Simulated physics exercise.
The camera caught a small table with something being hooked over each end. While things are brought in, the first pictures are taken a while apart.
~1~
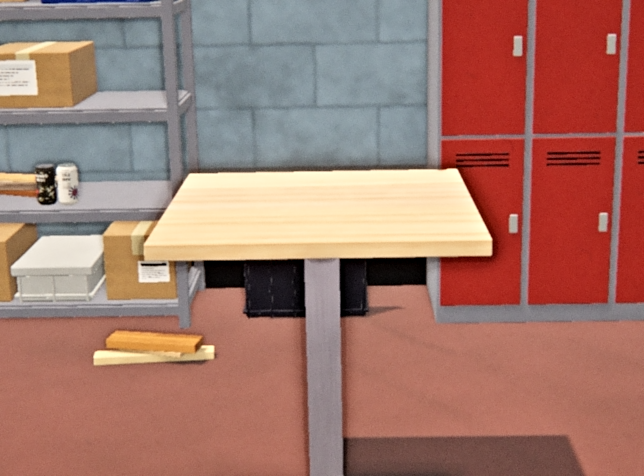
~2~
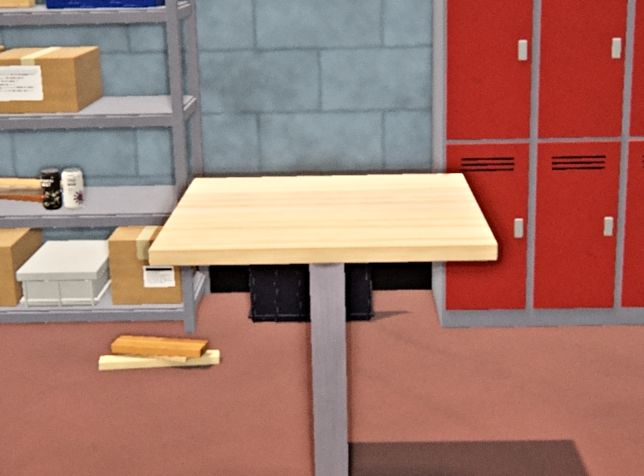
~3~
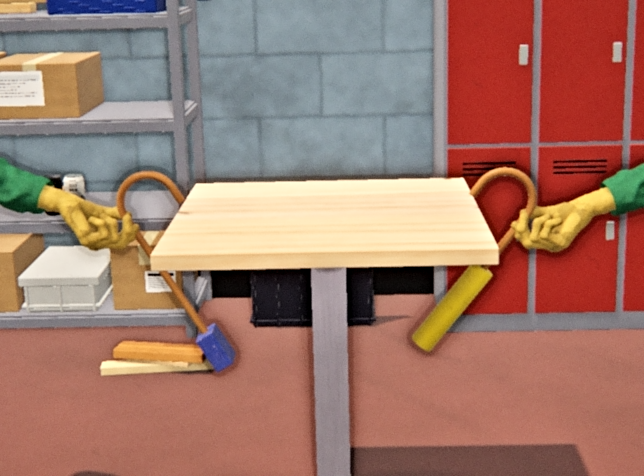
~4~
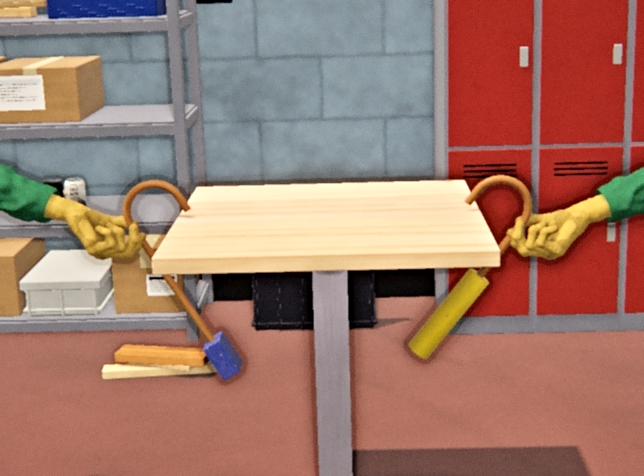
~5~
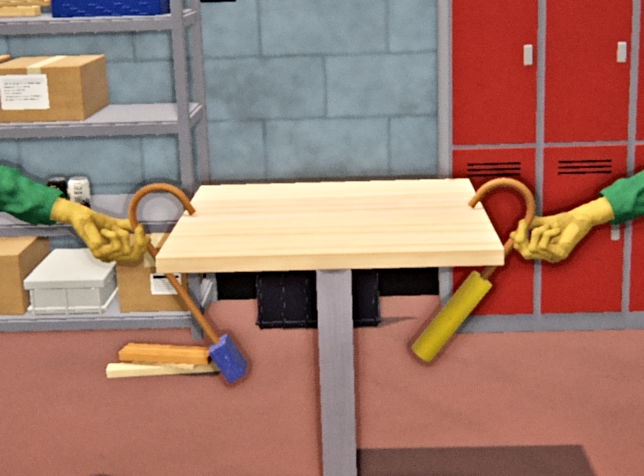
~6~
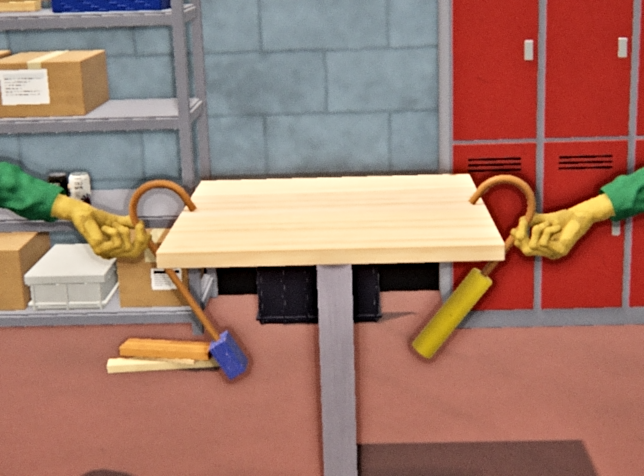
A pale wooden table on a single grey post stands in the middle of a storeroom, seen from the front and slightly above. Grey shelves with boxes are at left, red lockers at right, and wood pieces lie on the reddish floor. Gloved hands in green sleeves bring a blue brush to the left end and a yellow umbrella to the right, hooked handles at the edges, then stay nearly still, while the view shifts slightly.
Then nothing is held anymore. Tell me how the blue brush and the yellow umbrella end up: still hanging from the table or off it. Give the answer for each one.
The blue brush will be left dangling; the yellow umbrella will be left dangling.
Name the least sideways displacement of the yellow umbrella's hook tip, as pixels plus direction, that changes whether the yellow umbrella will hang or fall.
12 pixels to the right.
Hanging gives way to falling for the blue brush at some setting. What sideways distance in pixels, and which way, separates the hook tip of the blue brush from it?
You'd need to go about 12 pixels to the left.
Then, 0.32 s later than the last frame, blue brush at rest near (200, 274); yellow umbrella at rest near (464, 263).
When it is over, the blue brush hangs from the table, near (201, 274); the yellow umbrella hangs from the table, near (463, 264).
